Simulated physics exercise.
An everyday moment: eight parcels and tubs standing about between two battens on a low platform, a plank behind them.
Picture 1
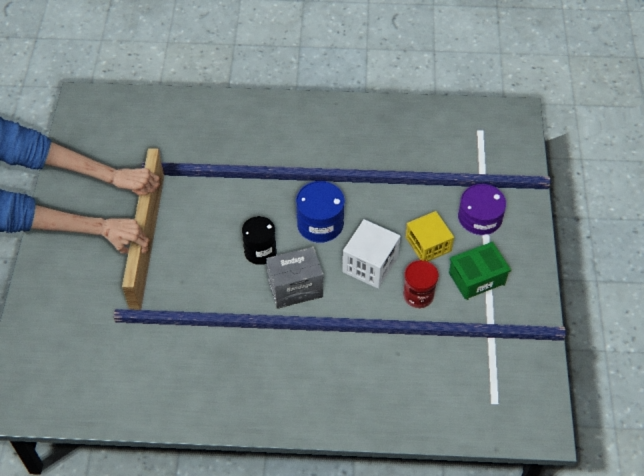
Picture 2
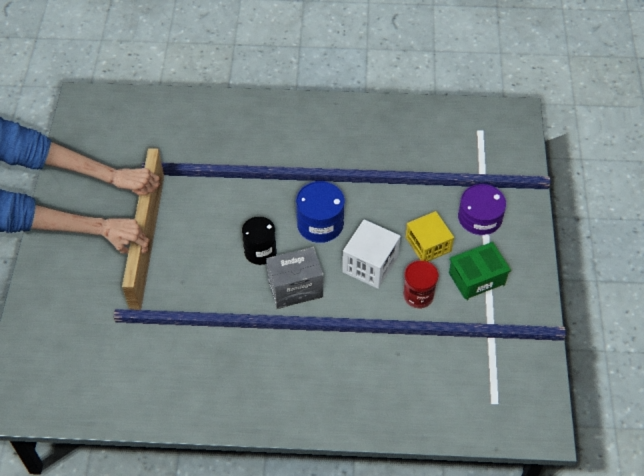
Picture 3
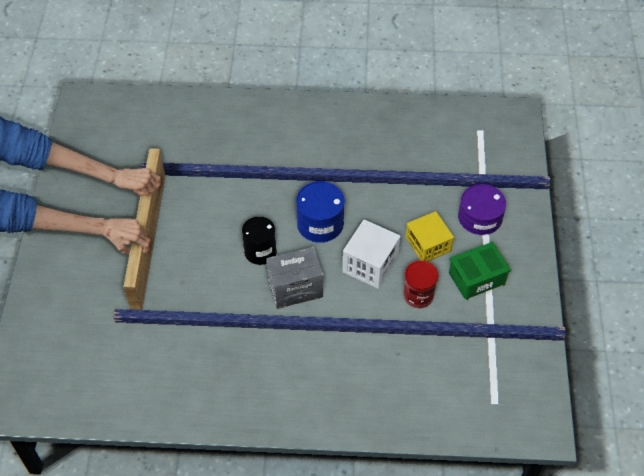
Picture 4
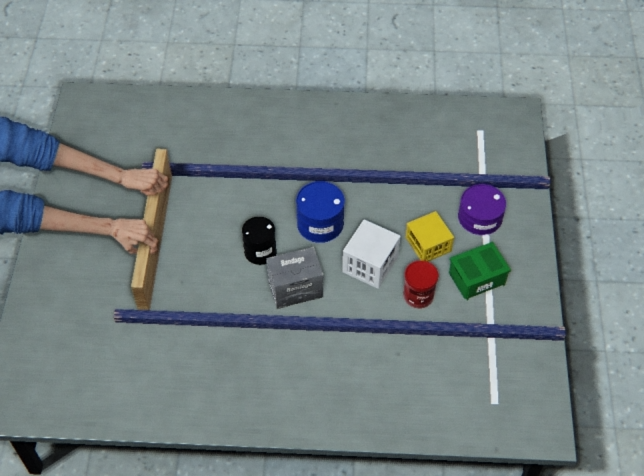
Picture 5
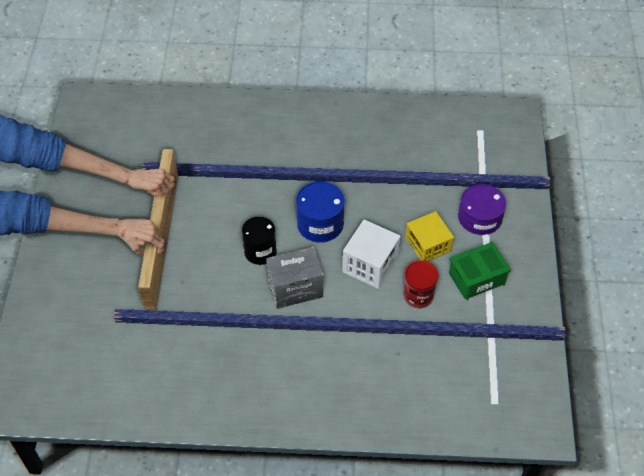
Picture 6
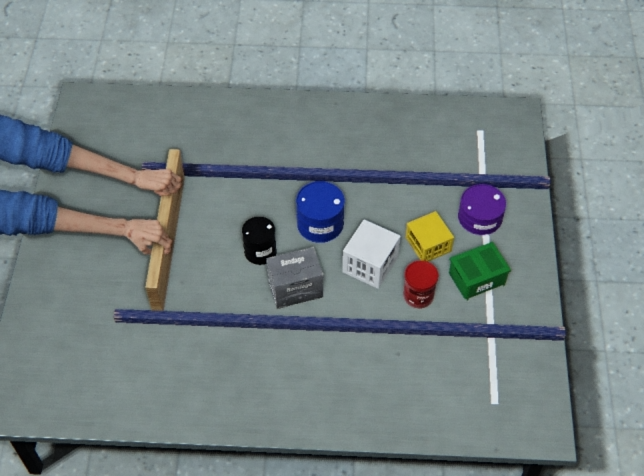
Two hands slide a wooden plank slightly right toward eight containers that stay still.
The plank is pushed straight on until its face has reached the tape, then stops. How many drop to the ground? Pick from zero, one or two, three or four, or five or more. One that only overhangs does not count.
Outcome: The number that fall off is one or two.
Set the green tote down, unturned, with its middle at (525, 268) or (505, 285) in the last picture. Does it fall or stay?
In turn it drops off; falls.
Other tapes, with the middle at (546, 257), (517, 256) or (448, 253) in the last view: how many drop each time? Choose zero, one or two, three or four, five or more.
For each place: 5 or more; 5 or more; none.
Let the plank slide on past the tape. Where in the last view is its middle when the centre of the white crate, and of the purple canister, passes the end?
Near (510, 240) and (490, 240).
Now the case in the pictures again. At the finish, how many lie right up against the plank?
The number is 3.
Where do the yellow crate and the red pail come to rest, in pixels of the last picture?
First (547, 240), then (559, 306).
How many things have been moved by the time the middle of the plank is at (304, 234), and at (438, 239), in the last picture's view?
First 3, then 8.
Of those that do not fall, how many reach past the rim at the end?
4 of them.
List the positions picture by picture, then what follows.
In the first picture, purple canister (482, 210); green tote (479, 271); yellow crate (429, 237); plank (145, 228); tape (487, 255).
In the second picture, green tote (479, 271); grey box (295, 278).
In the third picture, yellow crate (429, 237); red pail (420, 285).
In the fourth picture, purple canister (482, 210); blue canister (320, 212).
In the fifth picture, green tote (479, 271); white crate (371, 254).
In the sixth picture, purple canister (482, 210); green tote (479, 271); yellow crate (429, 237); plank (166, 229); tape (487, 255).
A little later, none off yet; purple canister at rest near (482, 210); green tote at rest near (479, 271); yellow crate at rest near (429, 237).
When it is over, the number that fall off is one or two; down, green tote.
